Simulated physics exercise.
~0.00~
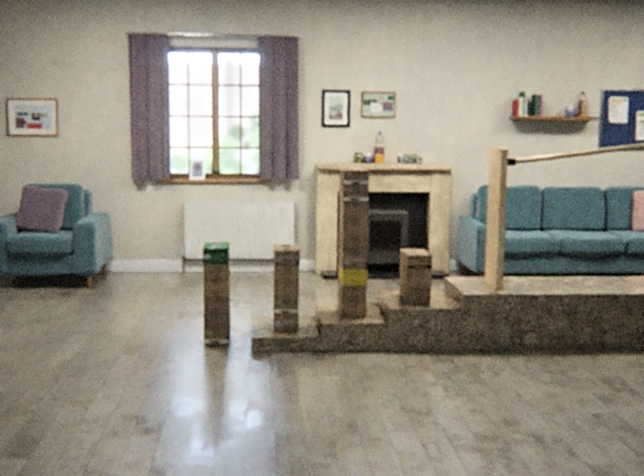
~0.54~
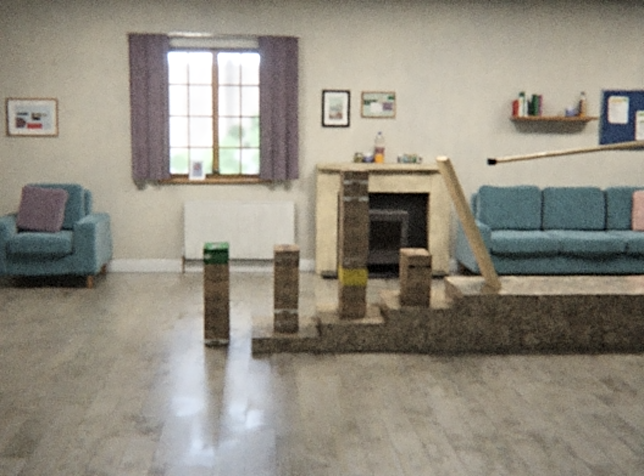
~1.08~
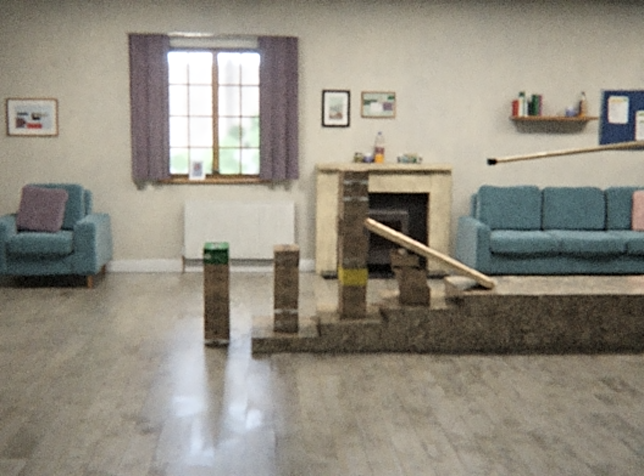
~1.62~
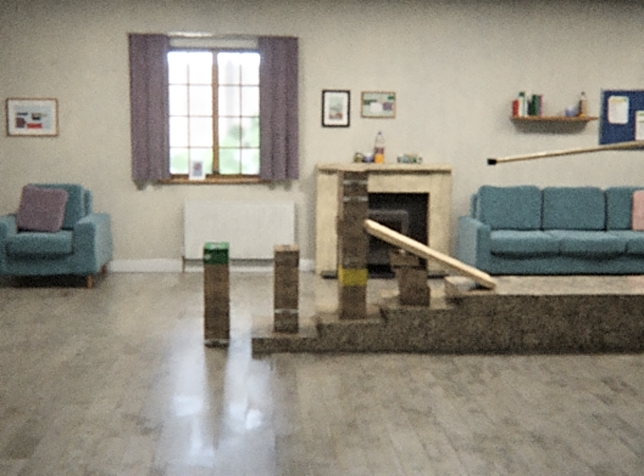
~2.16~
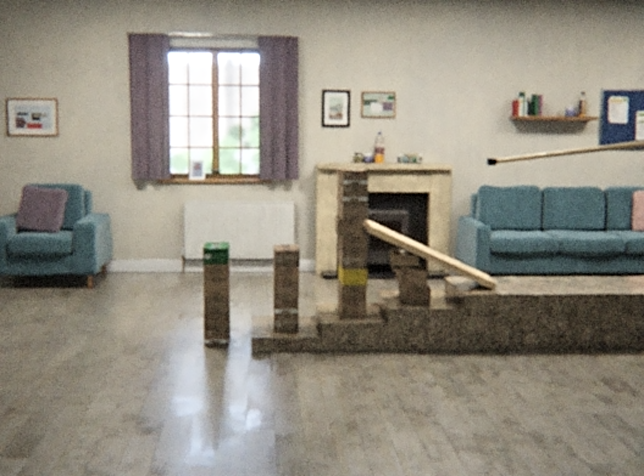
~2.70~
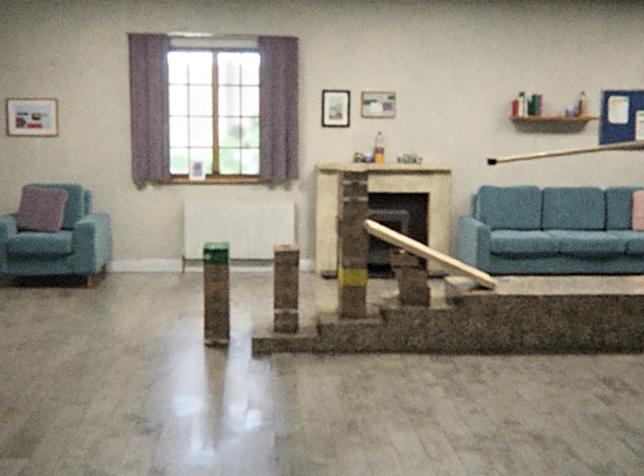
We see a pole nudge an upright board at the head of a row of box columns on steps in a living room; the board tips left and comes to rest leaning against the tall column with the yellow box, and all the columns stay standing.
